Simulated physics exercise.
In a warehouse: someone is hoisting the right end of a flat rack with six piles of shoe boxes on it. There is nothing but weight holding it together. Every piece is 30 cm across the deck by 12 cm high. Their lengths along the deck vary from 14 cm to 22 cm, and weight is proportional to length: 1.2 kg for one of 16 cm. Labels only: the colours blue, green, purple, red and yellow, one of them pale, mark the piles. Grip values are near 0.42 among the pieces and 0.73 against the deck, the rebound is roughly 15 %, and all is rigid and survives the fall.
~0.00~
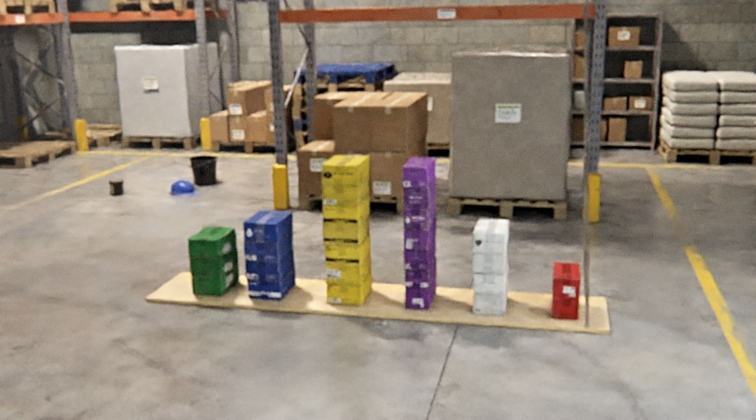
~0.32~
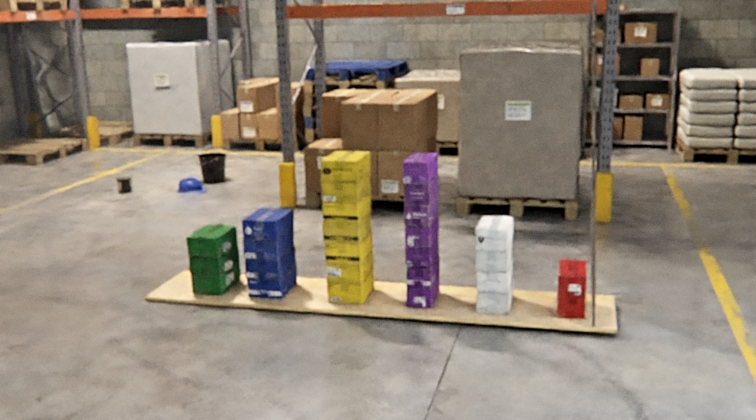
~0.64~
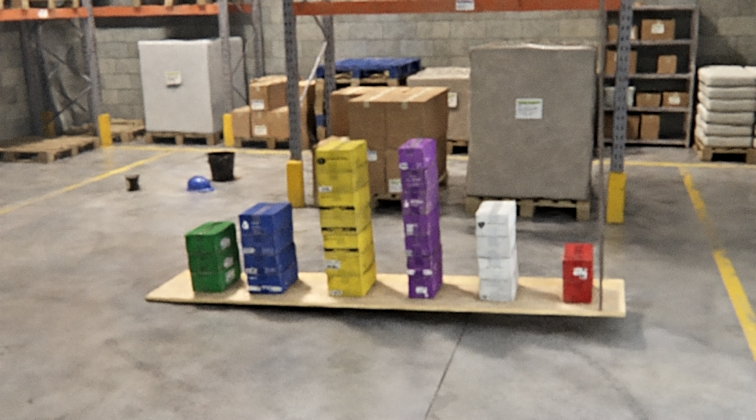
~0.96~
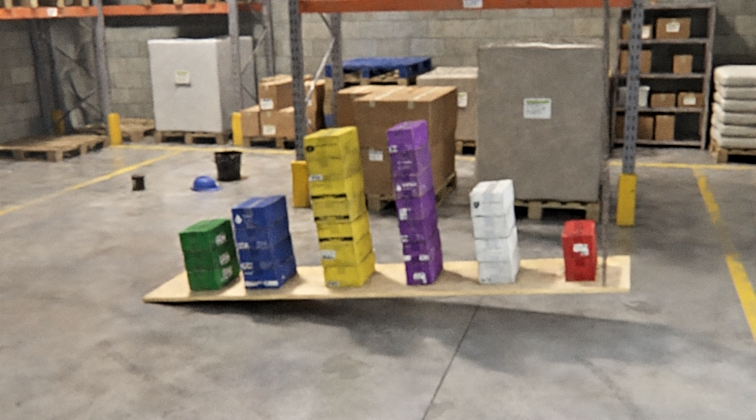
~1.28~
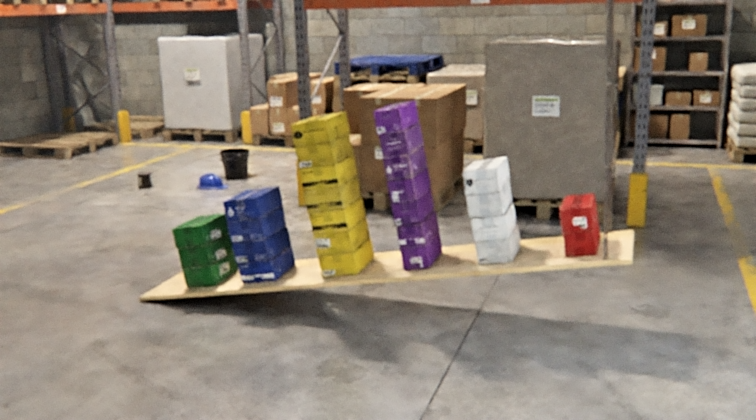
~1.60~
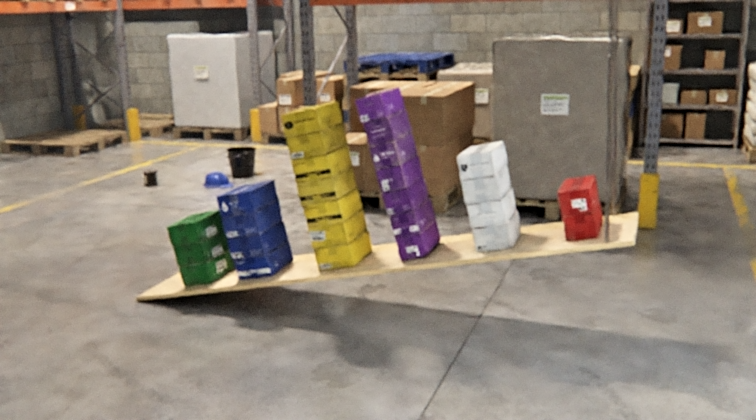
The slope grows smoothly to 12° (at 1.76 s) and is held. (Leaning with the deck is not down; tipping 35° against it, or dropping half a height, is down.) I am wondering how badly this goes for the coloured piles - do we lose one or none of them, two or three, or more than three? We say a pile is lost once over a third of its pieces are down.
You lose more than three.
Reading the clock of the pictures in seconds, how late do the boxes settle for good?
Rest time: Around 3.5 s.
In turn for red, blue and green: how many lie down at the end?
Ending so: Red 0, blue 2, green 2.
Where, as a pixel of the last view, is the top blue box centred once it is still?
Its centre ends up near pixel (139, 253) in the last picture.
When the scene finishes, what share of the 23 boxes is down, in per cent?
75 per cent.
After 2.08 s, slope 12°; none of the 23 other boxes down, 14 disturbed; top purple box leaning 24°, 38 mm lower; top yellow box leaning 4°.
After 2.46 s, slope 12°; 9 of the 23 other boxes down; top purple box leaning 63°, 20 cm lower; top yellow box leaning 50°, 16 cm lower.
After 2.96 s, slope 12°; 17 of the 23 other boxes down; top purple box on its side; top green box on its side.
At rest (3.7 s), slope 12°; 17 of the 23 other boxes down; top purple box upside down; top green box upside down. Wrecked, blue, green, purple and yellow. As the last picture would show them, middles, top purple box near (223, 220), top green box near (116, 266).
